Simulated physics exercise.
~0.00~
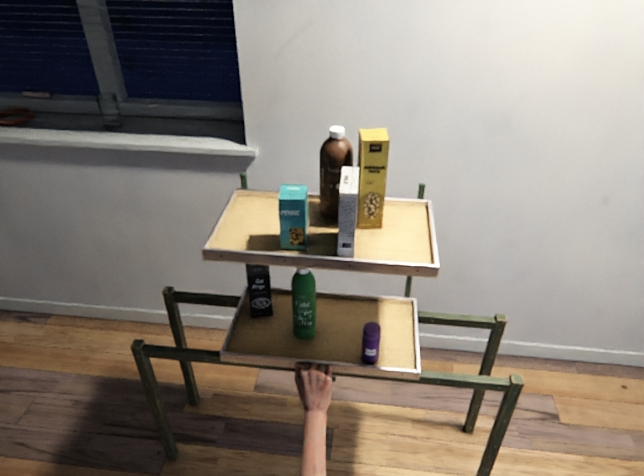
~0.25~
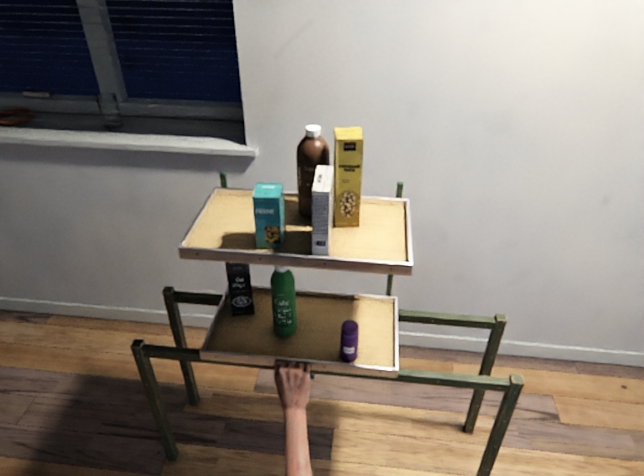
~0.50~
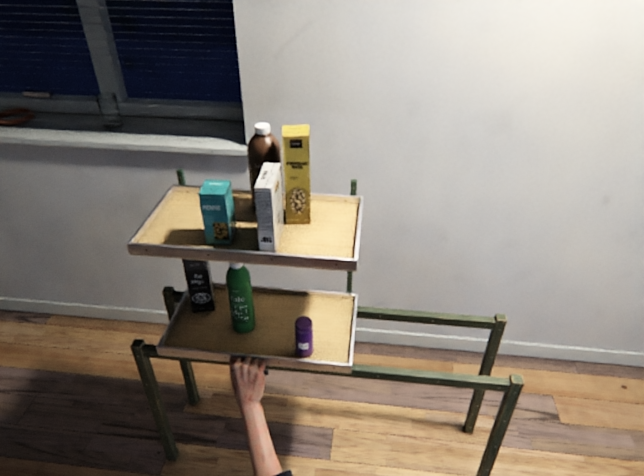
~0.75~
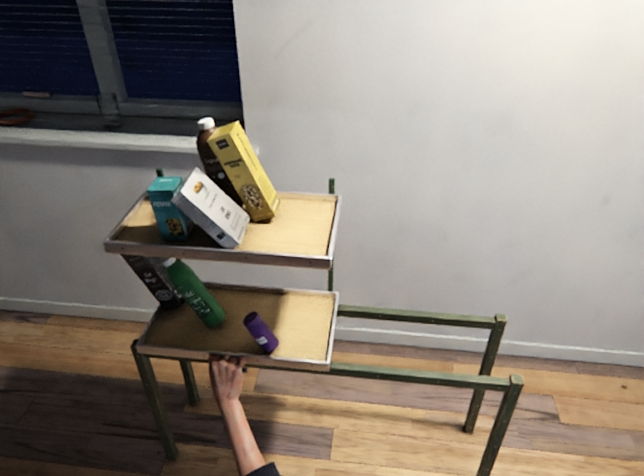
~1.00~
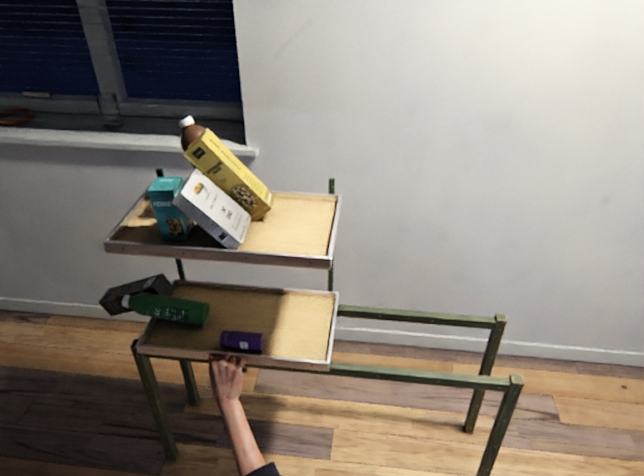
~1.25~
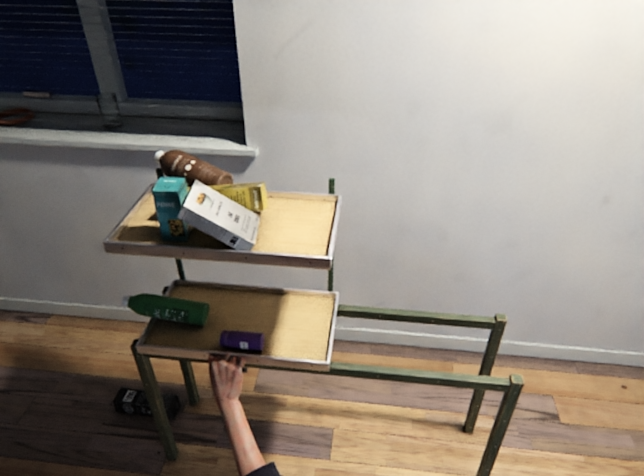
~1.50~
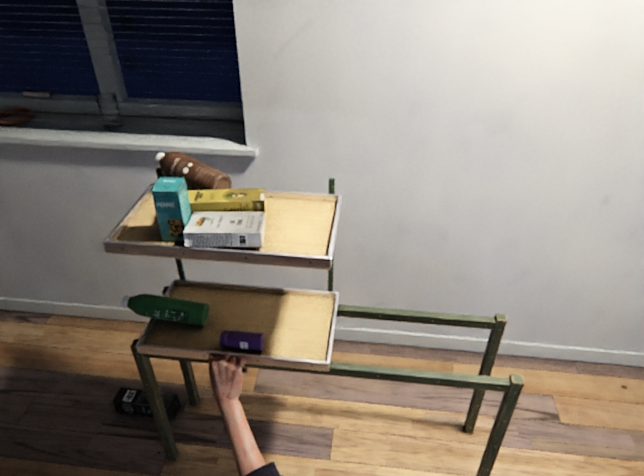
In a room with a wooden floor, a hand slid a two-tiered tray stand left along rails until it stopped abruptly, toppling the bottles and most cartons; a black carton fell to the floor, while the turquoise one stayed upright.
